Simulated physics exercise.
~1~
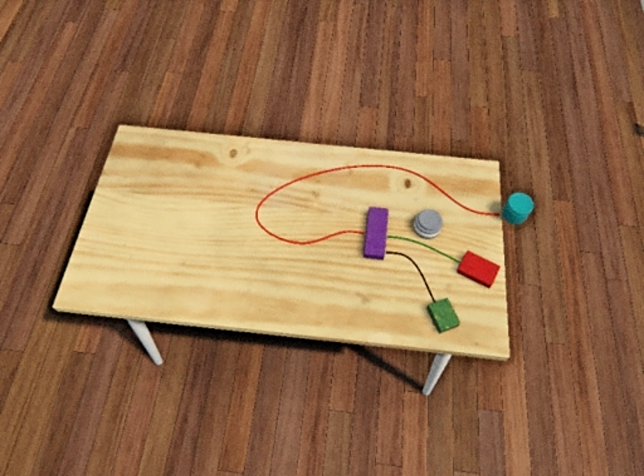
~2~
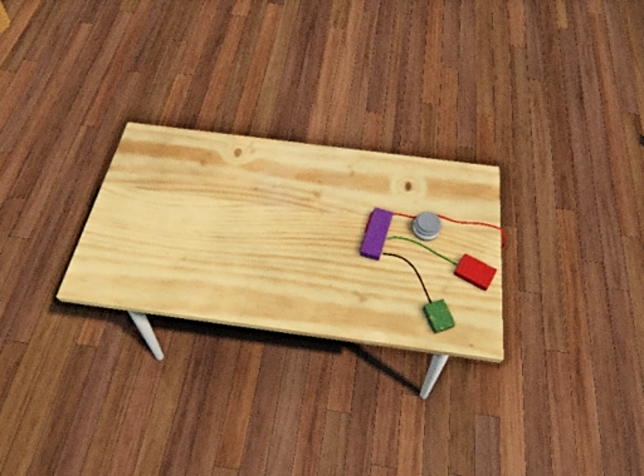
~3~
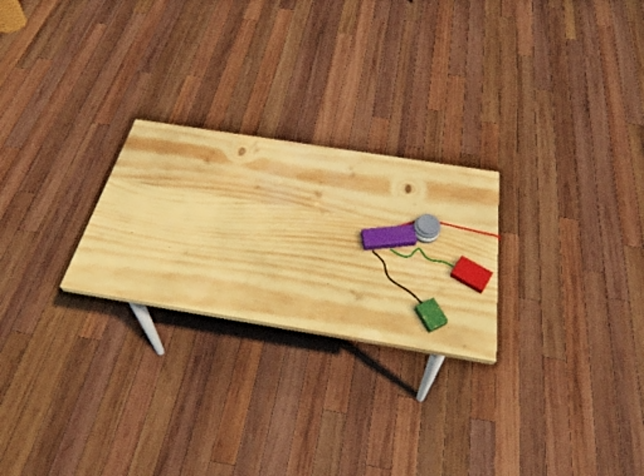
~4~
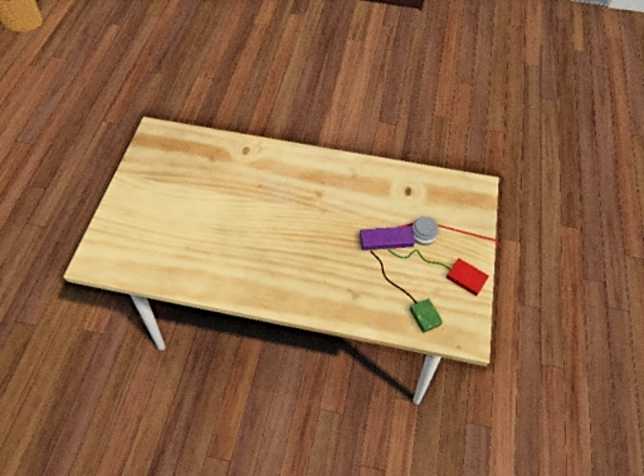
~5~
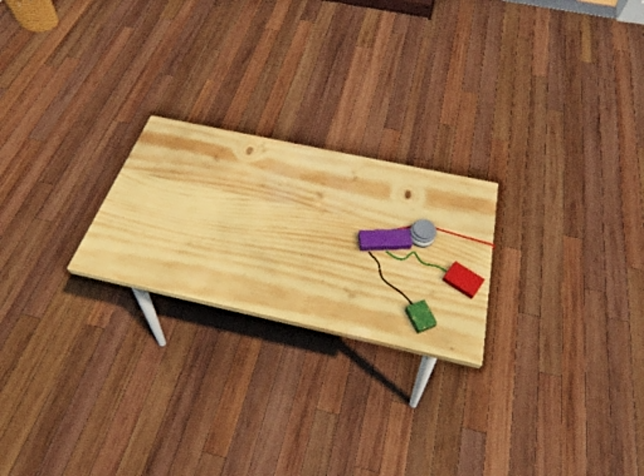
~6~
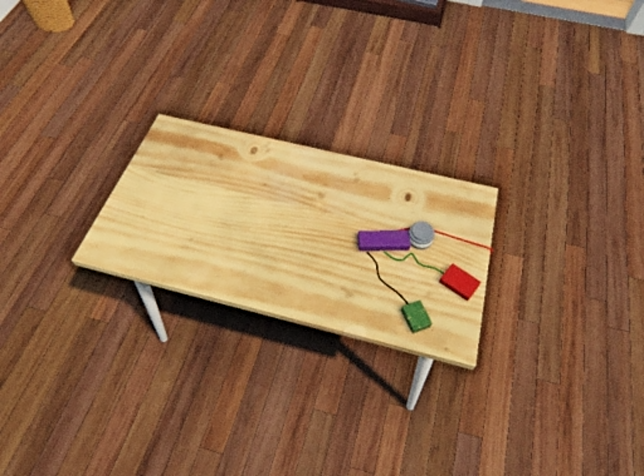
A teal speaker drops off the right edge of a wooden table, pulling its looped red cable taut and turning the purple power strip against a grey jar. The strip stops there, with the red cable stretched over the edge, while the red charger and green drive stay in place.
